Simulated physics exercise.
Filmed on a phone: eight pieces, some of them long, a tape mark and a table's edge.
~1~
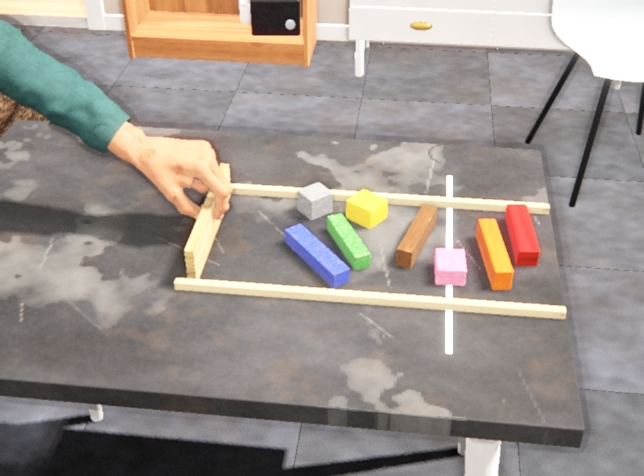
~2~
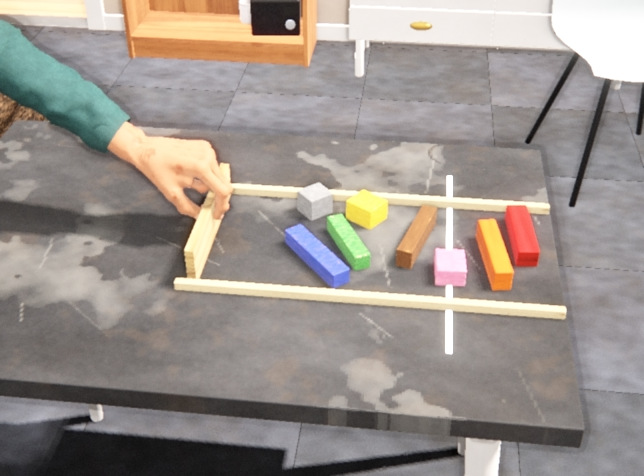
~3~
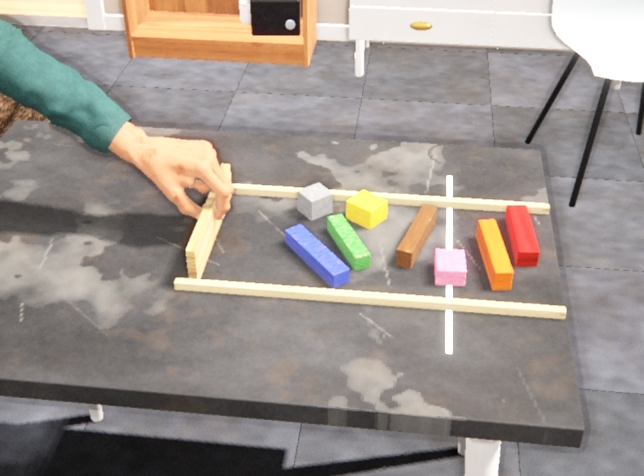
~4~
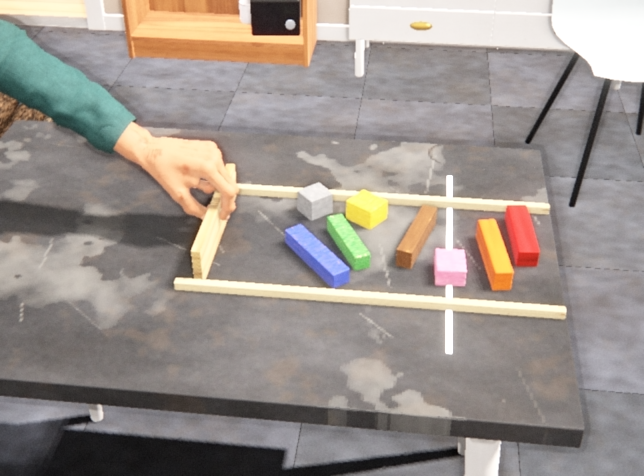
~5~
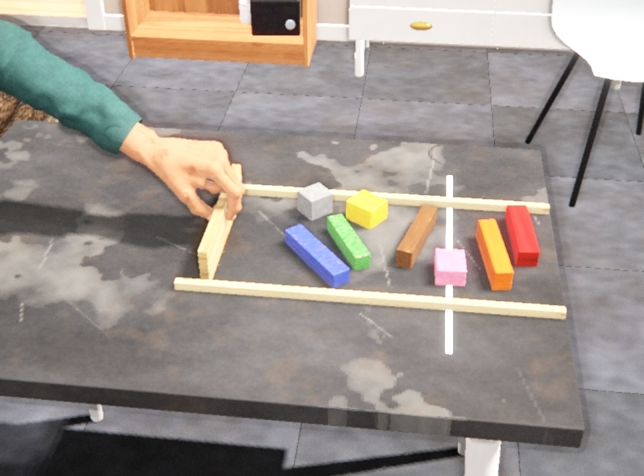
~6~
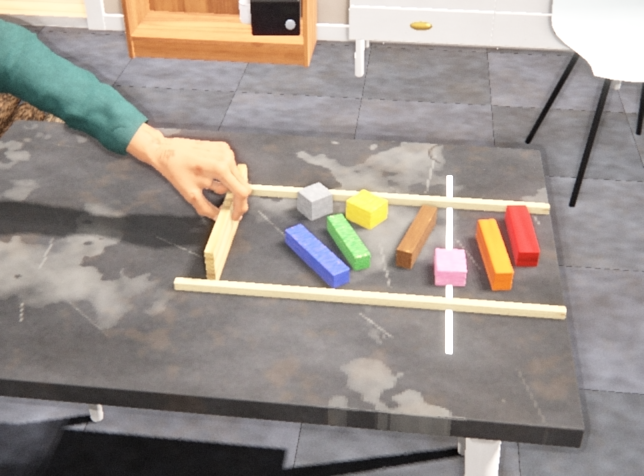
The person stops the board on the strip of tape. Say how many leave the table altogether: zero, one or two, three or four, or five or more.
In the end the number that fall off is zero.
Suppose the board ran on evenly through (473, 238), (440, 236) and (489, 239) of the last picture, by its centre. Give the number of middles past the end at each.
Past the end: 1, 0 and 2.
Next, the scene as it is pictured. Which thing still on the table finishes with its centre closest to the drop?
That is the red stick.
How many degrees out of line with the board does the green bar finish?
About 0°.
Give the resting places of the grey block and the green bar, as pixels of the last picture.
First (468, 210), then (477, 251).
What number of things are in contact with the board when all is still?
2 of them.
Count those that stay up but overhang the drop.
1 of them.
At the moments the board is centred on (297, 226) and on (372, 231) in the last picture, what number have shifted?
By then 2, and 5.
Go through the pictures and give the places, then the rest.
Red stick (522, 234); orange stick (494, 254); pink block (450, 267); board (210, 220); tape (449, 253), in the first picture.
Orange stick (494, 254); yellow block (367, 210), in the second picture.
Pink block (450, 267); board (211, 220), in the third picture.
Red stick (522, 235); grey block (315, 202), in the fourth picture.
Orange stick (494, 254); brown bar (417, 236), in the fifth picture.
Red stick (522, 235); orange stick (494, 254); pink block (450, 267); board (228, 221); tape (449, 253), in the sixth picture.
Soon after, none off yet; red stick at rest near (522, 235); orange stick at rest near (494, 254); pink block at rest near (450, 267).
In the end, the number that fall off is zero.
